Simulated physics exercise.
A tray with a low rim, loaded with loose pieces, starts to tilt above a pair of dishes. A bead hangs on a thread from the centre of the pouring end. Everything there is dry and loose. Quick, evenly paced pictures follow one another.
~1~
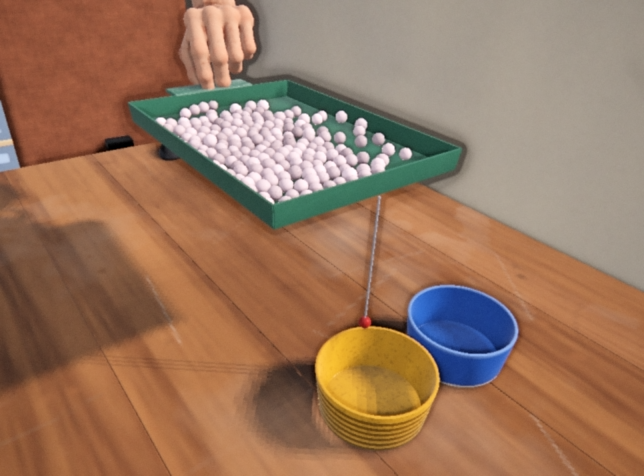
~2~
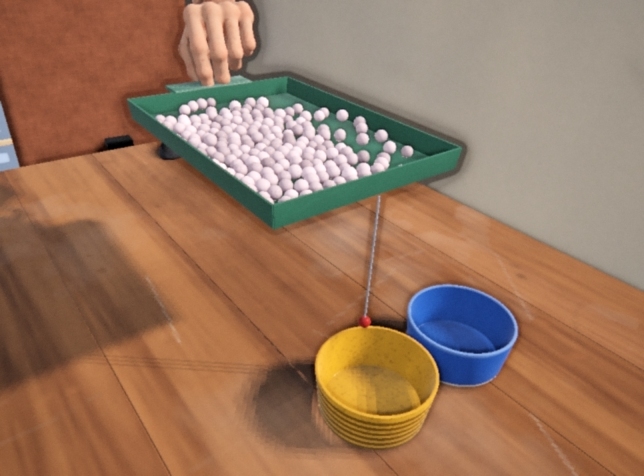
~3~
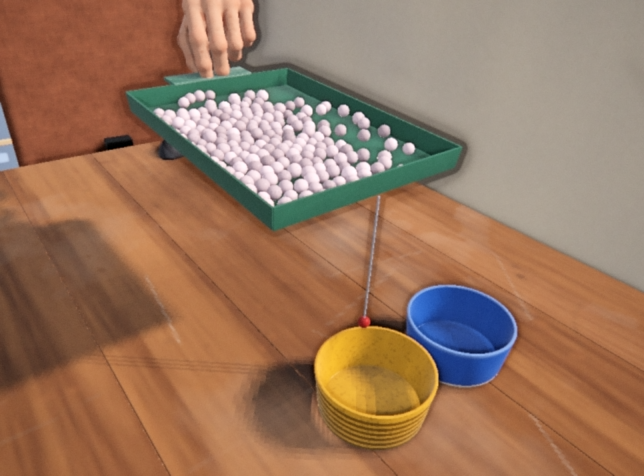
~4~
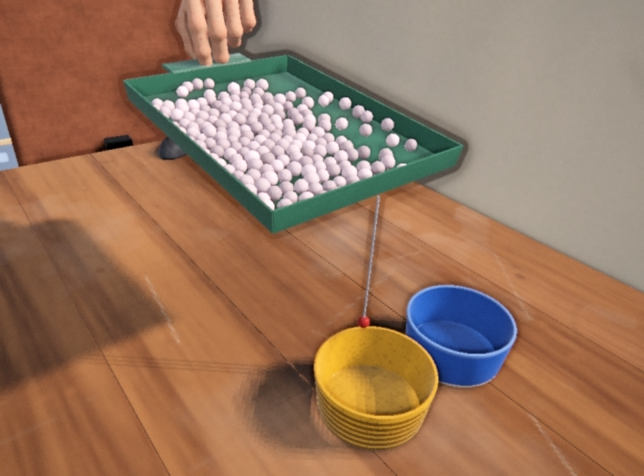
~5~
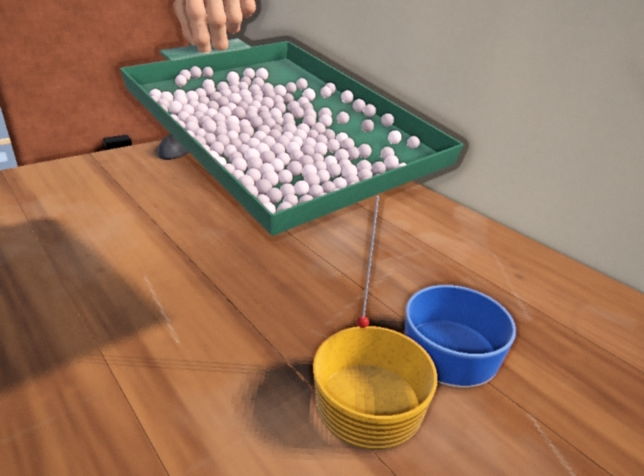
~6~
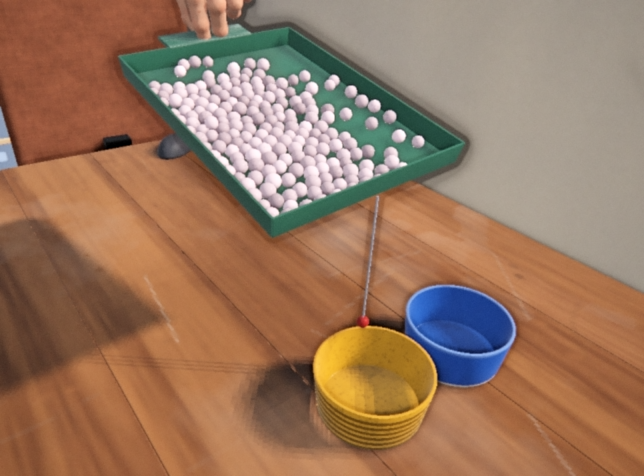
A green, low-rimmed tray loaded with small pale pink balls is held above a wooden tabletop, seen from a fixed, slightly raised view against a grey wall and a reddish-brown panel. Below it, a red bead hangs on a thread near a yellow dish and a blue dish to its right. Fingers at the far end gradually raise that side, tilting the tray slightly, and the balls shift a little.
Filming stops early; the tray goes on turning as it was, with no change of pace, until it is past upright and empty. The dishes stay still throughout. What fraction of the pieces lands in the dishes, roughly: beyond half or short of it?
Short of half.
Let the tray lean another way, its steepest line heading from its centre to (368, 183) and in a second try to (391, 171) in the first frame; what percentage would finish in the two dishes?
About 60 %, then 80 %.
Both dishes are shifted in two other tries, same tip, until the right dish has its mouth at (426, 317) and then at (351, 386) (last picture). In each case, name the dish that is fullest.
So: The one further left first, and the one further right second.
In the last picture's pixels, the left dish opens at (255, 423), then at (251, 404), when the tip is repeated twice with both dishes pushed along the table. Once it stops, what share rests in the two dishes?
70 %, 50 %.
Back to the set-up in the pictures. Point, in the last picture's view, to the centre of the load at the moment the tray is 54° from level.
(297, 117).
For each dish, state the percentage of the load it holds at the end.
Roughly 20 in a hundred for the left dish, roughly 0 in a hundred for the right dish.
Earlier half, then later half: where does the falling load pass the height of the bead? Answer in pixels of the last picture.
Earlier half at (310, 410), later half at (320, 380).
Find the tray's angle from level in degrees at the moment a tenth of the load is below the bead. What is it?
At some 85 degrees.
Shortly afterwards, tray tipped steeply; the whole lot on the tray.
Next, tray tipped right over; near a third on the tray; a little in the left dish; near a quarter outside both; near a quarter in the air.
Some moments later, tray tipped past a quarter turn; near a quarter in the left dish; the bulk outside both.
In the end, tray tipped past a quarter turn; near a quarter in the left dish; none at all in the right dish; the bulk outside both.
